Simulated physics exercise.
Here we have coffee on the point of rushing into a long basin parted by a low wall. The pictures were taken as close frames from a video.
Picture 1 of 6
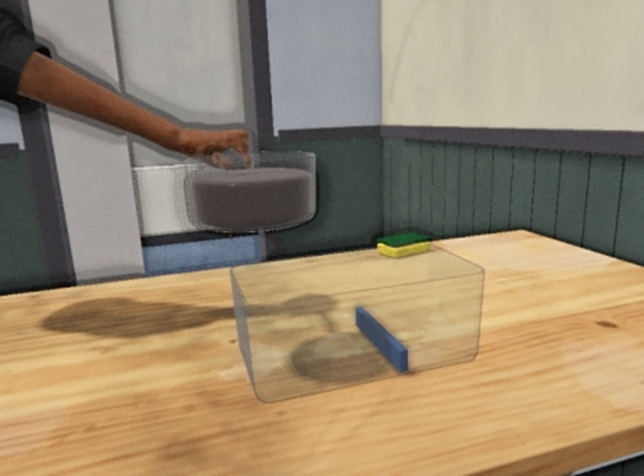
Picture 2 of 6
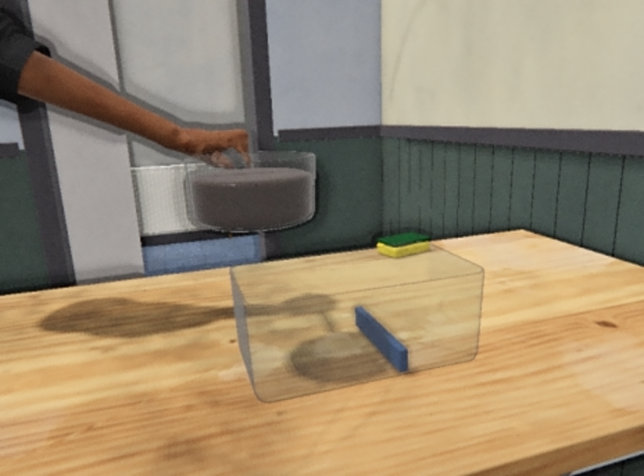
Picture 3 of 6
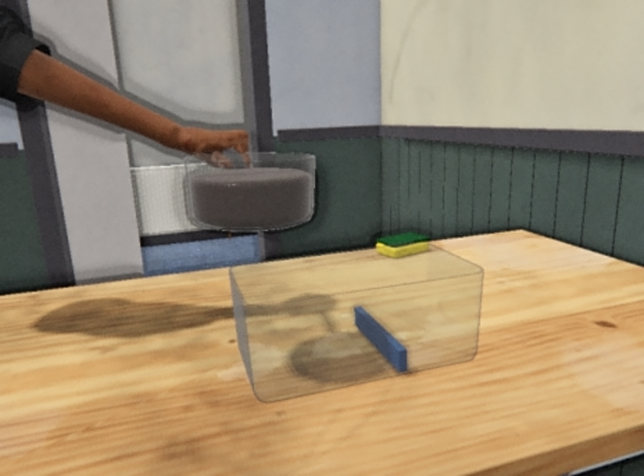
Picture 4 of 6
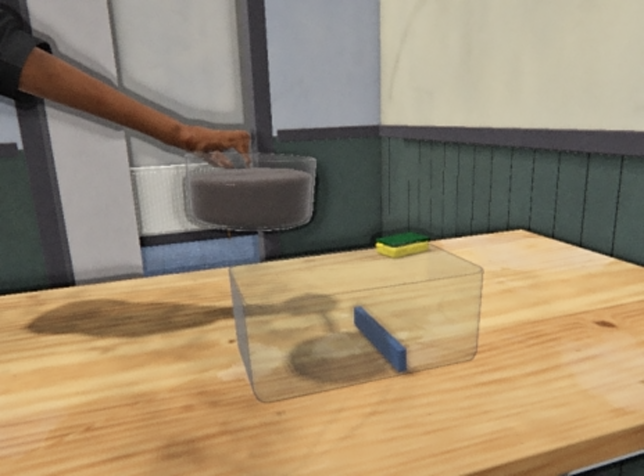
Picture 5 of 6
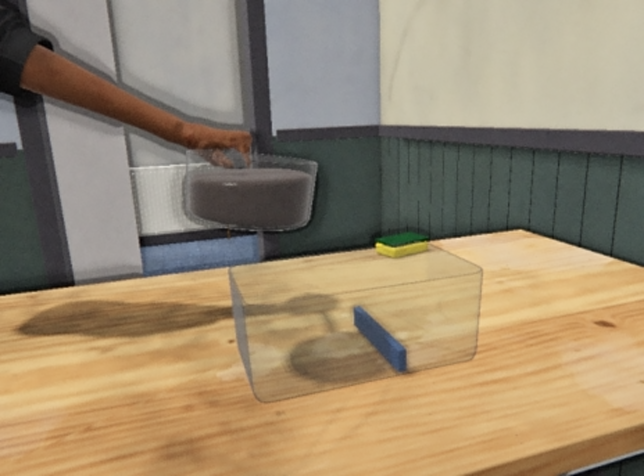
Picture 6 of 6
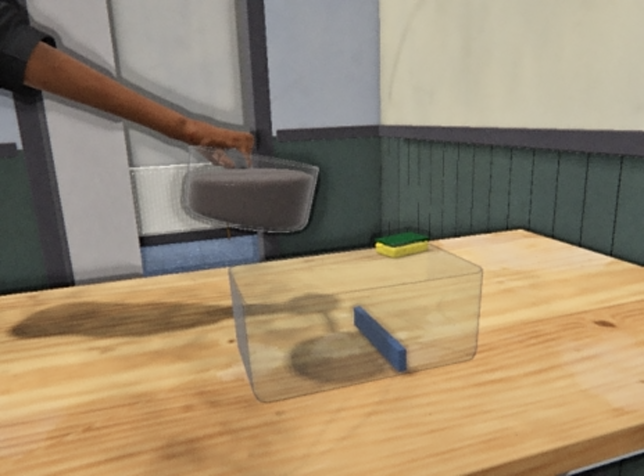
A hand slowly tilts a clear container of dark liquid slightly to the right.
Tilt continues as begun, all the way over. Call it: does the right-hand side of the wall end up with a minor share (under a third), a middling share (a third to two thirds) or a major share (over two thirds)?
The right side gets a minor share.
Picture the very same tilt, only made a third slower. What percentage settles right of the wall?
Something like 25 percent.
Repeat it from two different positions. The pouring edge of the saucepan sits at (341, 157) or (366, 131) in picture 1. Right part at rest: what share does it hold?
Estimate, first then second: 50 per cent and 65 per cent.
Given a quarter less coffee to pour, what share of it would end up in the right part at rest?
Estimated share: Around 5 %.
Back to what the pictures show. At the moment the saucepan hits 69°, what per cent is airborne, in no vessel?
30 per cent.
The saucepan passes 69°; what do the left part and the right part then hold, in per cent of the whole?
Left part 15 %; right part 0 %.
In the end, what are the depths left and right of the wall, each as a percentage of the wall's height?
On the left 70 %, on the right 30 %.
A moment on, the saucepan is tipped part way and 56 per cent is still to pour, 13 is left of the wall and 0 right of it.
Next, the saucepan is tipped right over and 10 per cent is still to pour, 67 is left of the wall and 16 right of it.
Then the saucepan is tipped right over and 0 per cent is still to pour, 79 is left of the wall and 19 right of it.
Later the saucepan is tipped right over and 0 per cent is still to pour, 79 is left of the wall and 21 right of it.
Finally, 79 per cent lies left of the wall, 21 right of it and 1 outside.
